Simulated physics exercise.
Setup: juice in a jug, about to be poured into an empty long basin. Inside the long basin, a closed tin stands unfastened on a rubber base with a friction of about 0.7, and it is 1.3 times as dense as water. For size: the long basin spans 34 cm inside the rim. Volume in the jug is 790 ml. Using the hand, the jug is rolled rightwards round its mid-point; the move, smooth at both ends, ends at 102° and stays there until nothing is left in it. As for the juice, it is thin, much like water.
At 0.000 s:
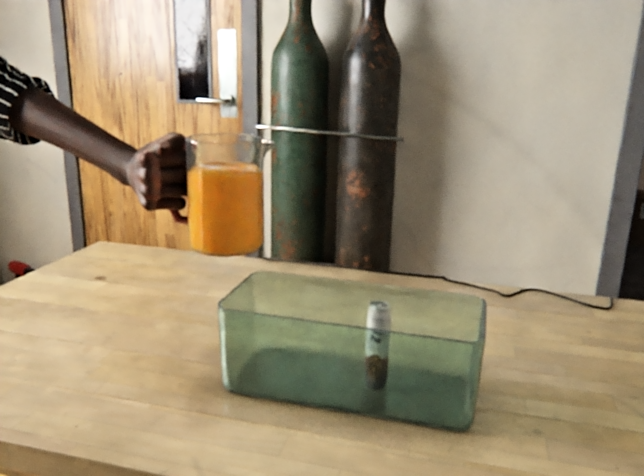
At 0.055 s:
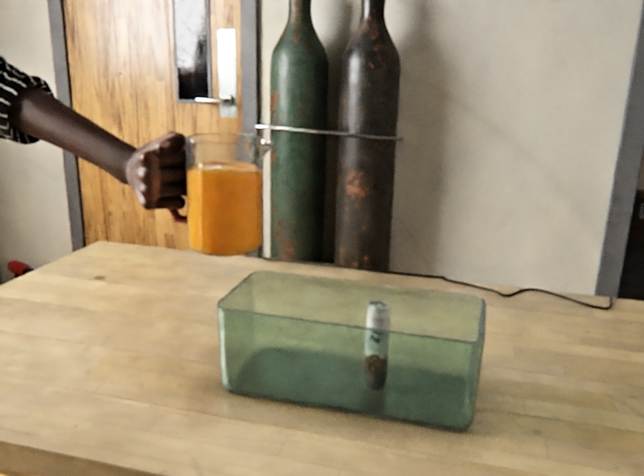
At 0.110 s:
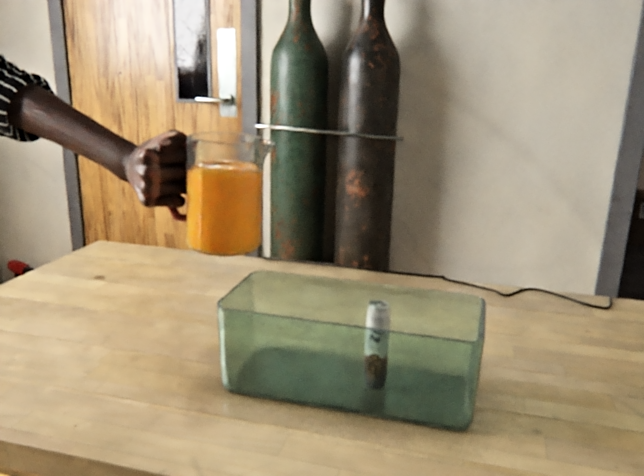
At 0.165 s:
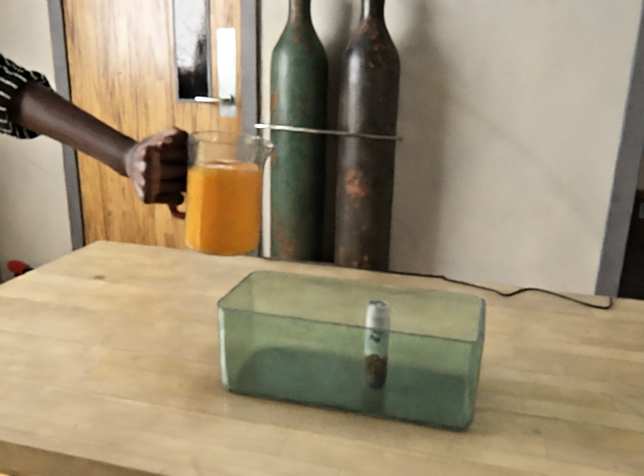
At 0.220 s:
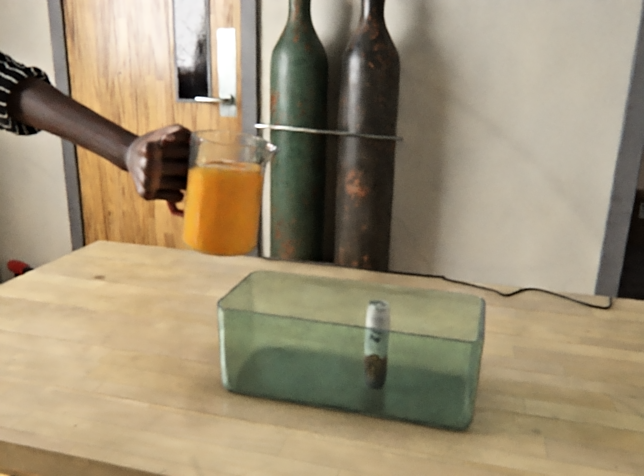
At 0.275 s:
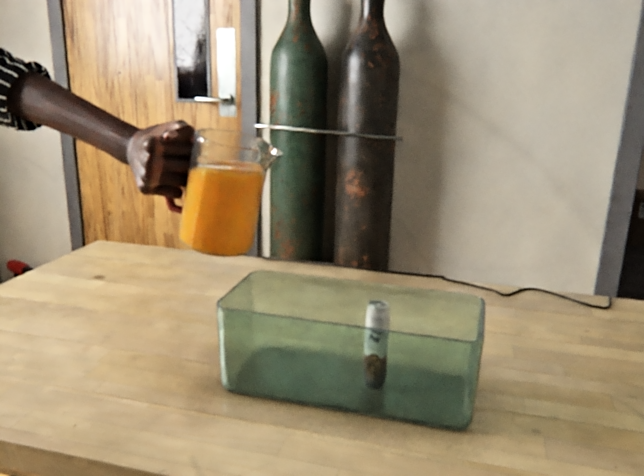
A pale wooden tabletop stands before a grey wall and a wooden door, seen from slightly above by a still camera. A clear green long basin holding a small upright tin sits on it, with two tall cylinders, one green and one dark, behind. At left, a dark-skinned hand in a striped sleeve holds a glass jug of orange juice, slowly then faster tilting it slightly rightwards.
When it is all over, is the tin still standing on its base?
I reckon it can hold on.
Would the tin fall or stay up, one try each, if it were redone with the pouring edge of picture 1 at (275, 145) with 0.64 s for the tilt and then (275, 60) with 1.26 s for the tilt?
Trial 1 - tin stays standing; trial 2 - tin stays standing.
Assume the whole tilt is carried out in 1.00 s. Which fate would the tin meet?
Then the tin does not tip.
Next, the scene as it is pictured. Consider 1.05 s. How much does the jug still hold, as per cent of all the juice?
52 %.
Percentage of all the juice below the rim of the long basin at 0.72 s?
Estimate - around 0 in a hundred parts.
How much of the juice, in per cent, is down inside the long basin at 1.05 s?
That comes to about 30 percent.
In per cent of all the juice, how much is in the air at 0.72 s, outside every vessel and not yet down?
Near 5 per cent of it all.
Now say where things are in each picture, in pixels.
It leans 0°; its right rim is at (274, 143); the juice meets the walls at (195, 165) and (259, 169); the long basin's rim runs from (236, 289) to (485, 320); the tin's top is at (380, 309), in the first frame.
It leans 0°; its right rim is at (274, 143); the juice meets the walls at (195, 165) and (259, 169), in the second frame.
It leans 2°; its right rim is at (275, 144); the juice meets the walls at (195, 164) and (260, 169), in the third frame.
It leans 4°; its right rim is at (277, 146); the juice meets the walls at (197, 164) and (261, 169), in the fourth frame.
It leans 7°; its right rim is at (280, 150); the juice meets the walls at (197, 165) and (262, 169), in the fifth frame.
It leans 12°; its right rim is at (282, 154); the juice meets the walls at (197, 167) and (264, 170), in the sixth frame.
Then, 0.72 s in, the tilt is 62° and 94 per cent is still to pour; the tin stands where it began.
Then, 1.05 s in, the tilt is 95° and 51 per cent is still to pour; the tin stands where it began.
Then, 1.39 s in, the tilt is 102° and 10 per cent is still to pour; the tin stands where it began.
Then, 1.76 s in, the tilt is 102° and 1 per cent is still to pour; the tin stands where it began.
Finally, the tin stands where it began.
